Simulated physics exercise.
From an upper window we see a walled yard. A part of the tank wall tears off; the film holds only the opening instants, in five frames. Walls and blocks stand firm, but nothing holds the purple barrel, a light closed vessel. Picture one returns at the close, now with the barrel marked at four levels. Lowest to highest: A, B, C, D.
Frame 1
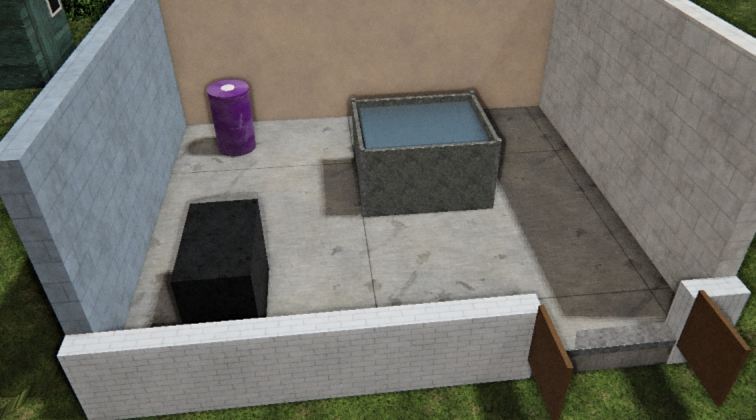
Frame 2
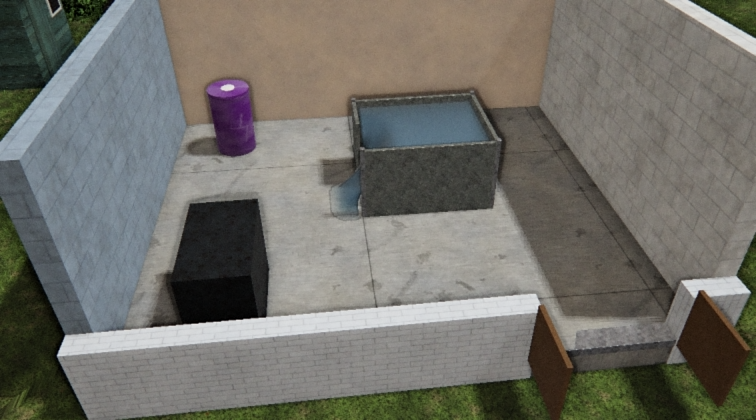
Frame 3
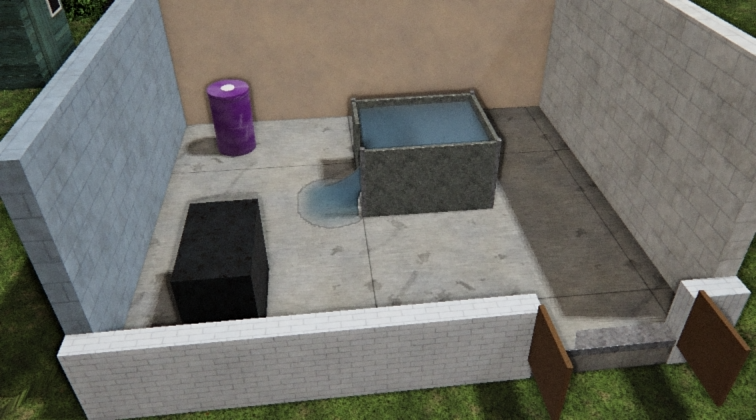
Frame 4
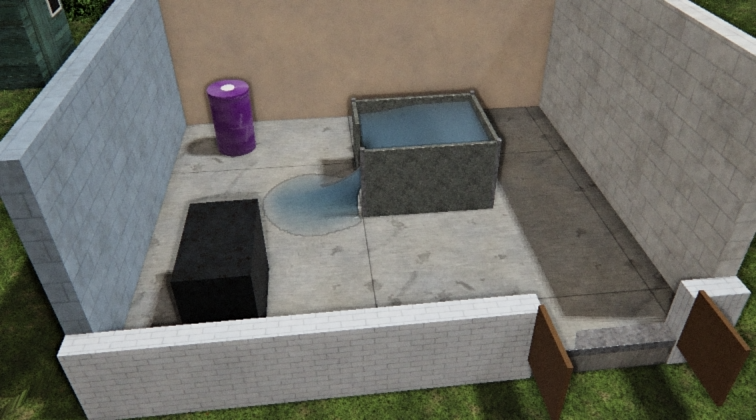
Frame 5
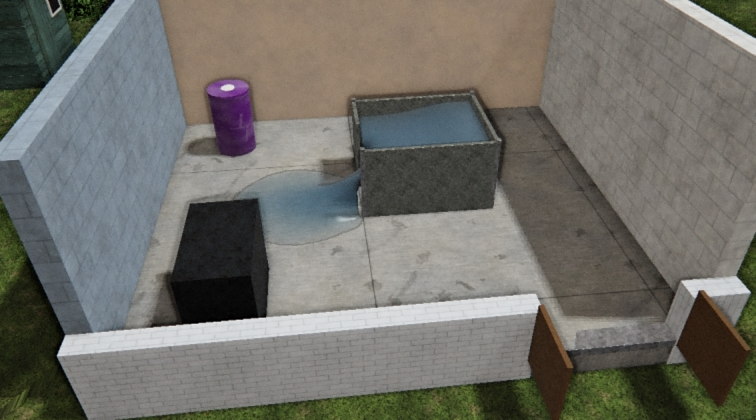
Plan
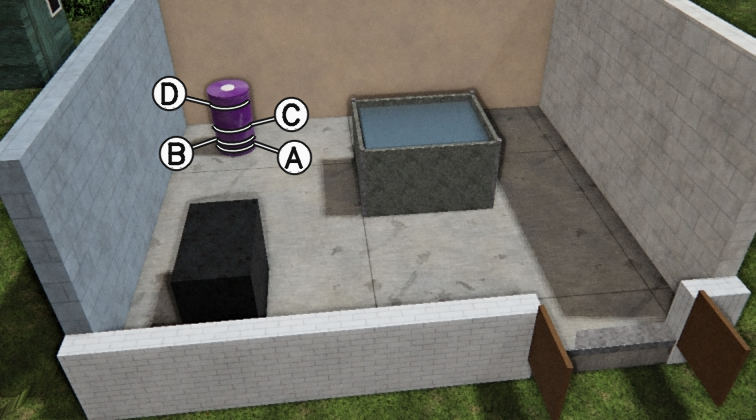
Water pours from the left side of a stone tank and spreads across the walled yard's floor.
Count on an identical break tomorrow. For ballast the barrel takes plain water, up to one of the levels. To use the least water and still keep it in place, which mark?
Level B.
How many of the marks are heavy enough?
Three of the four.
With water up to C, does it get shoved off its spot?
No.
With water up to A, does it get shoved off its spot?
Yes.
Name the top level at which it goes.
It is A.
On the marked copy, A at (235, 150); B at (233, 144); C at (231, 131); D at (227, 108); from the bottom up A, B, C, D.
For level A, it is pushed about twice its own width away.
For level B, it does not move.
For level C, it does not move.
For level D, it does not move.
